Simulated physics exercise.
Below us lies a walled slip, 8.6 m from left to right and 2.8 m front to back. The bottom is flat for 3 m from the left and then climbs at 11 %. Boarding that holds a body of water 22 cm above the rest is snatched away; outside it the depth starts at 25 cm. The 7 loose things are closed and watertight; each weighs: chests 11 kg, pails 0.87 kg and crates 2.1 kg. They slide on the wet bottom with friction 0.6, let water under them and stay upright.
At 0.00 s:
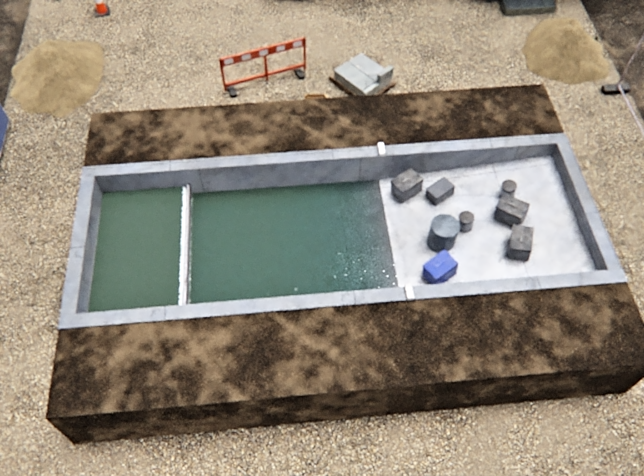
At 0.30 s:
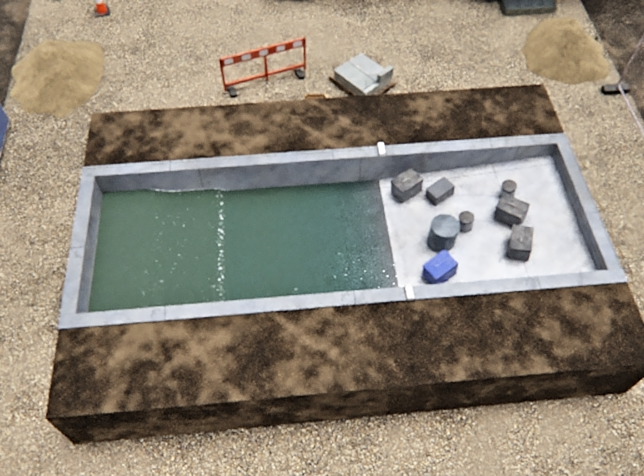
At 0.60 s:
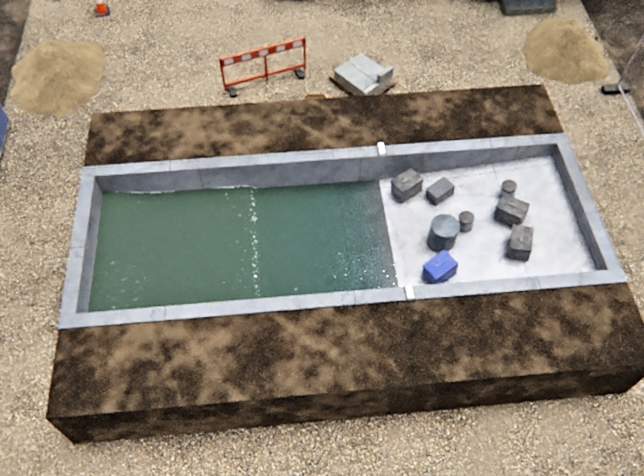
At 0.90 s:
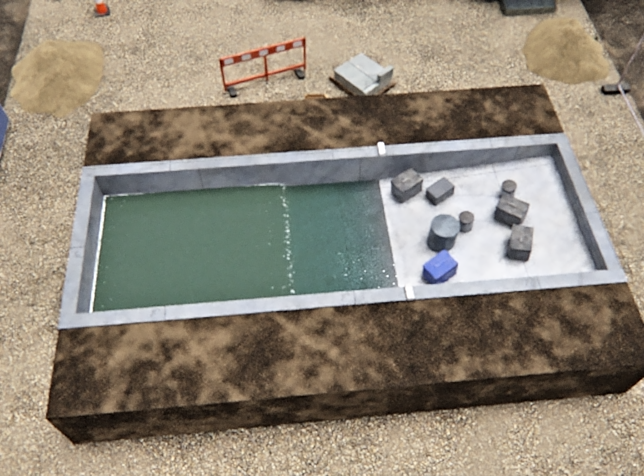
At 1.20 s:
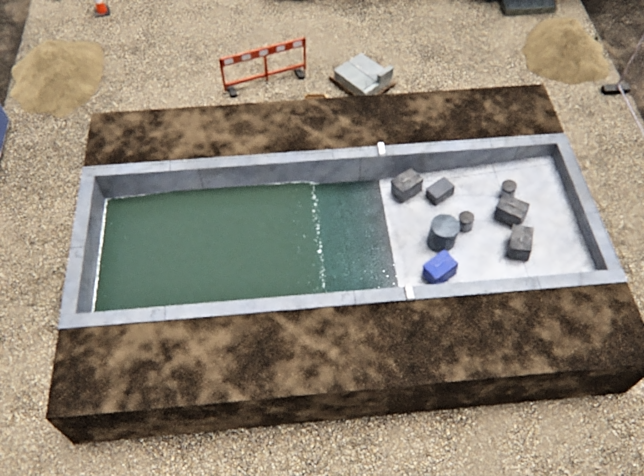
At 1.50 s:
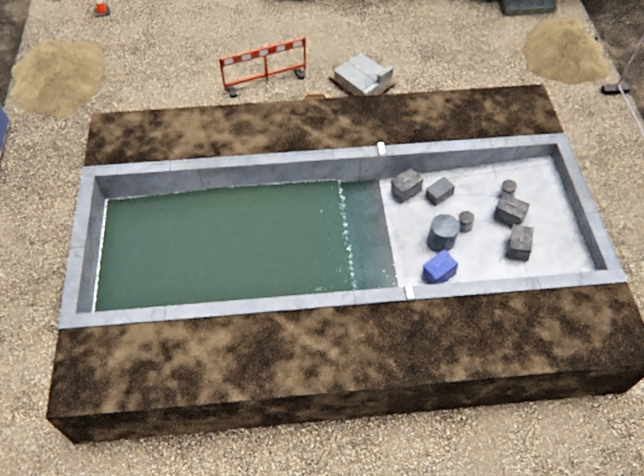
In the video, a white divider near the left end of a concrete basin of green water disappears, and a foamy ripple line travels rightward across the water, while the blue chest and grey objects on the bare floor stay still.
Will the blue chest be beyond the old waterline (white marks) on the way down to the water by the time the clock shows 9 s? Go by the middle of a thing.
Blue chest stays short.
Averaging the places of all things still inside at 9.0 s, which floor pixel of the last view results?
Near (429, 238).
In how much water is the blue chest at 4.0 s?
About 6 cm.
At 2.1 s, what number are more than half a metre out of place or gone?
0 of them.
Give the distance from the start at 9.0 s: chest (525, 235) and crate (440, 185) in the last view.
In that order: 0 cm, 250 cm.
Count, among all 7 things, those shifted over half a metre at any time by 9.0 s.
I count 4.
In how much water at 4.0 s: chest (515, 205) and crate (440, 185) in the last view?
About 2 and 5 cm.
After 2.1 s the blue chest is near (443, 264), 0.0 m from its start, aground; 0 of 7 are over the mark; 0 afloat.
After 4.0 s the blue chest is near (486, 266), 0.7 m from its start, aground; 0 of 7 are over the mark; 3 afloat.
After 6.3 s the blue chest is near (478, 266), 0.6 m from its start, aground; 0 of 7 are over the mark; 2 afloat.
After 9.0 s the blue chest is near (478, 266), 0.6 m from its start, aground; 3 of 7 are over the mark; 2 afloat.
